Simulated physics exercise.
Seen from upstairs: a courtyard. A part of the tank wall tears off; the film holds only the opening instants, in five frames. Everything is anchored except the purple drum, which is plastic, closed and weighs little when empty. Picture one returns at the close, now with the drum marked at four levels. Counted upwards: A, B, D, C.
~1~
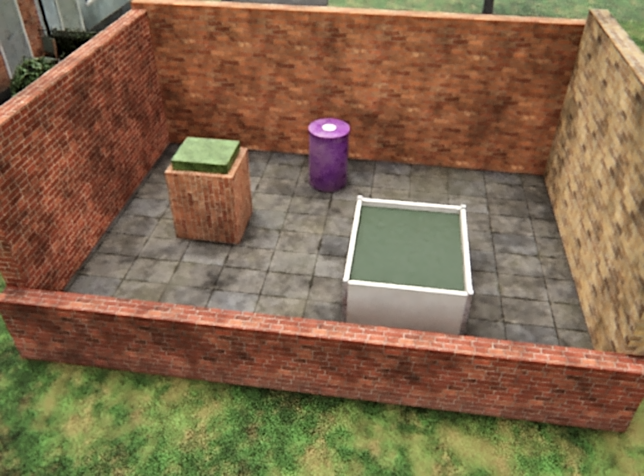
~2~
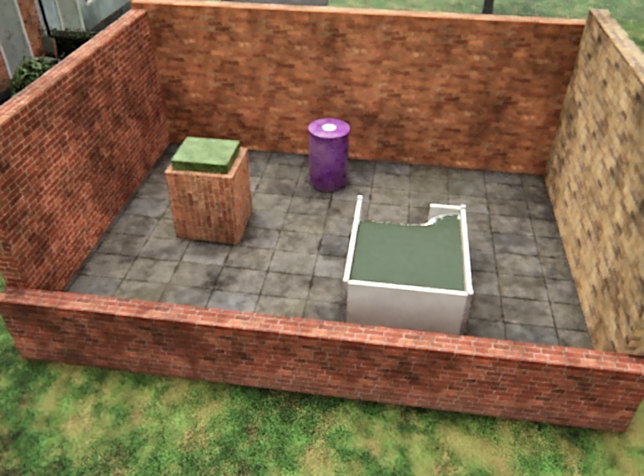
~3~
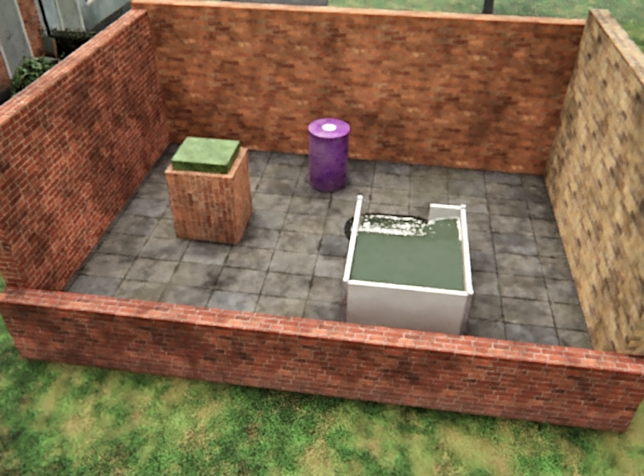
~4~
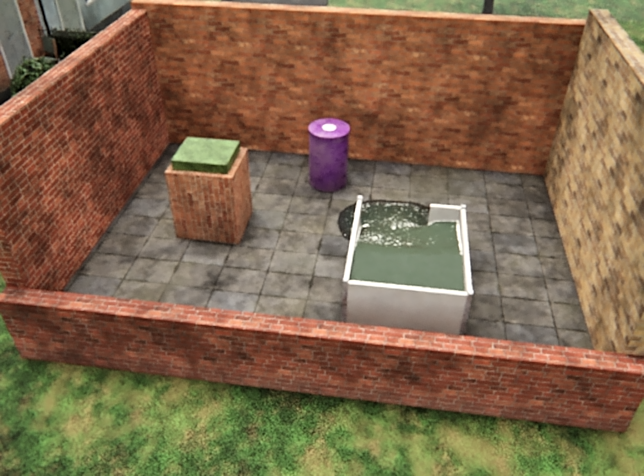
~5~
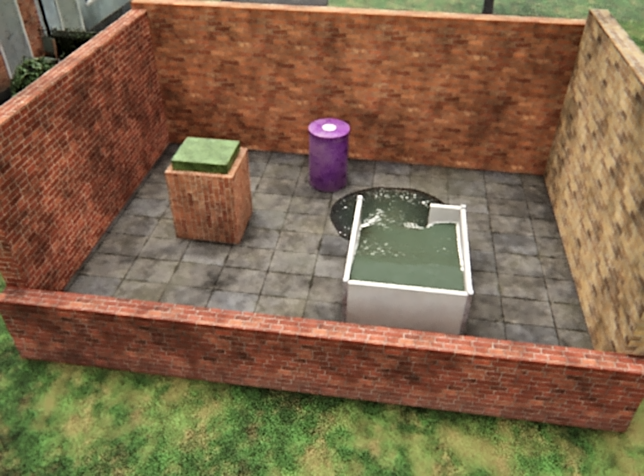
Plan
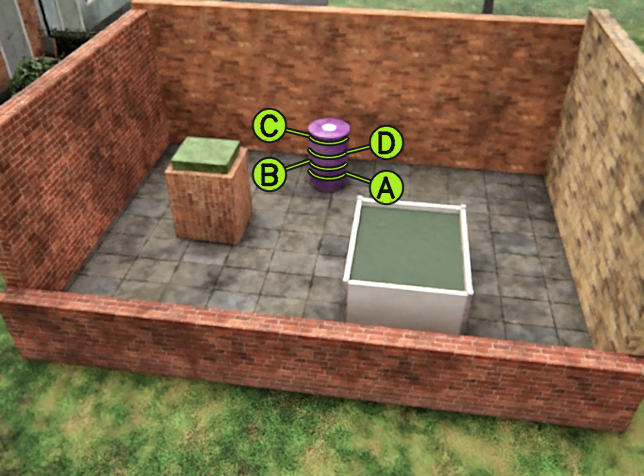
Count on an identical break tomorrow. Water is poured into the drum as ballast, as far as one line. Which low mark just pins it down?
A will do.
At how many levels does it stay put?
All of the four.
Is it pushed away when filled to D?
No, that is safe.
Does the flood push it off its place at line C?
No.
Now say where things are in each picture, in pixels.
Lid of the purple drum at (329, 128); tank full, its middle at (409, 247).
Water covers 1 % of the ground, mostly out of sight from here.
Water covers 3 % of the ground, mostly out of sight from here.
Water covers 5 % of the ground, mostly out of sight from here.
Lid of the purple drum at (329, 128); water covers 8 % of the ground and is seen nearest the drum at (346, 202).
On the marked copy, A at (325, 178); B at (325, 169); C at (326, 143); D at (326, 157); from the bottom up A, B, D, C.
With A, it does not move.
With B, it does not move.
With C, it does not move.
With D, it does not move.
